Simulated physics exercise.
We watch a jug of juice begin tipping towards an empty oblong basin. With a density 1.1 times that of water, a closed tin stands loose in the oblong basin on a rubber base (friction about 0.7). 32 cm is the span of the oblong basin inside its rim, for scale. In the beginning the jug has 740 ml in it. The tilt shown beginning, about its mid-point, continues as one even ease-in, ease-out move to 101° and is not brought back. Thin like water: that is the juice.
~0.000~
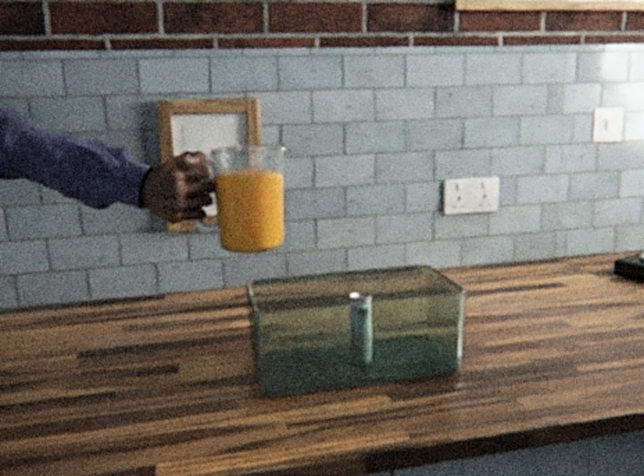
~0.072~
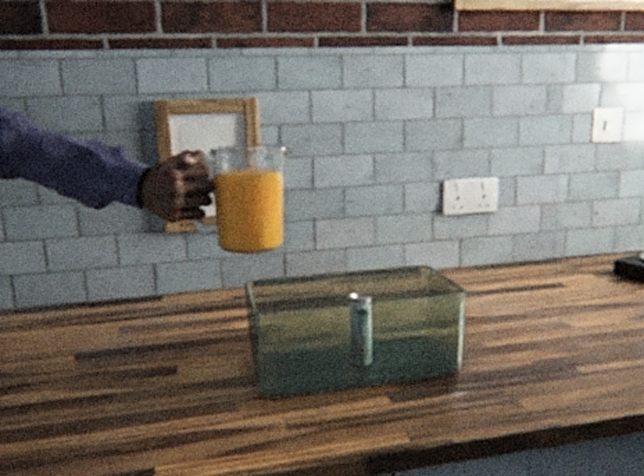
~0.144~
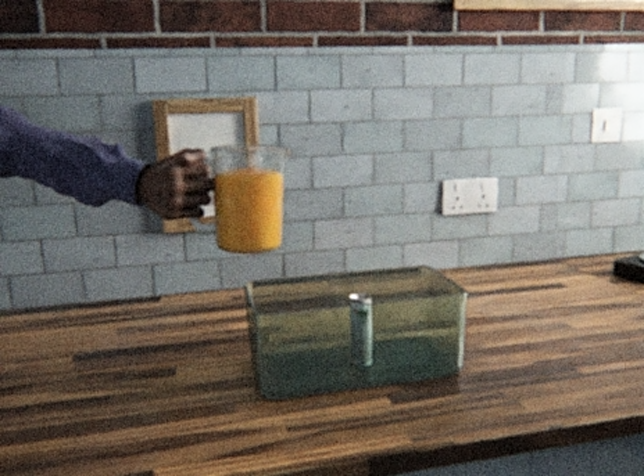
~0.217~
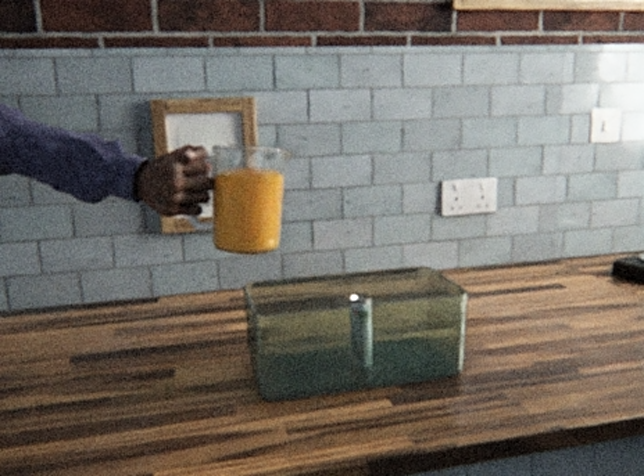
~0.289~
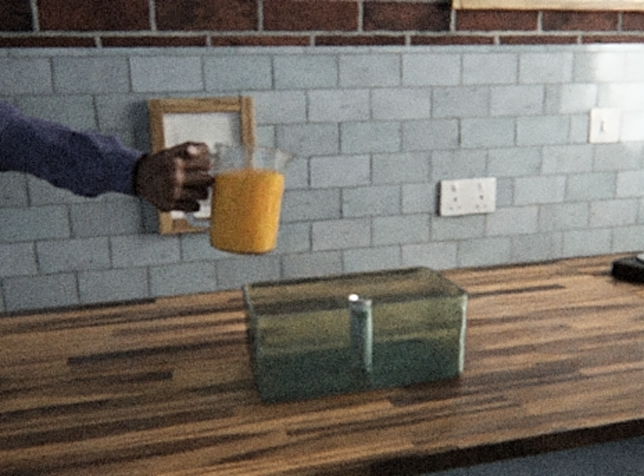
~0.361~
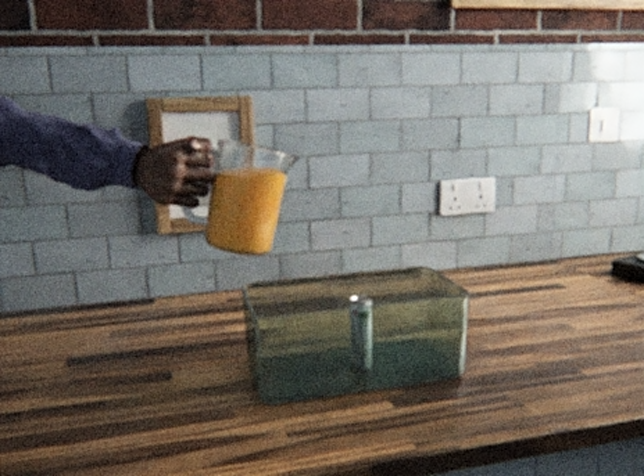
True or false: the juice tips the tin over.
True.
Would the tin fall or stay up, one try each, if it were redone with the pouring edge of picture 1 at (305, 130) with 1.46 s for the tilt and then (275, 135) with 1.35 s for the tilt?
First it keeps standing; then it goes over.
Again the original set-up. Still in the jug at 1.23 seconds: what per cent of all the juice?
Remaining share: Approx. 48 %.
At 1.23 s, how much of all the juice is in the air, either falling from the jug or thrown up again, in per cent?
Around 20 percent of the liquid.
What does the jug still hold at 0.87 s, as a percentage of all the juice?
Some 92 per cent.
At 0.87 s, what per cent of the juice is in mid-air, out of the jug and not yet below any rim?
It comes to about 6 percent.
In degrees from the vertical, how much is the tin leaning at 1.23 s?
Tilt: Around 0 degrees.
After 0.87 s the tilt is 60° and 93 per cent is still to pour; the tin stands where it began.
After 1.23 s the tilt is 91° and 48 per cent is still to pour; the tin stands where it began.
After 1.62 s the tilt is 101° and 7 per cent is still to pour; the tin leans 44°.
After 2.04 s the tilt is 101° and 0 per cent is still to pour; the tin lies on its side.
In the end the tin lies on its side.
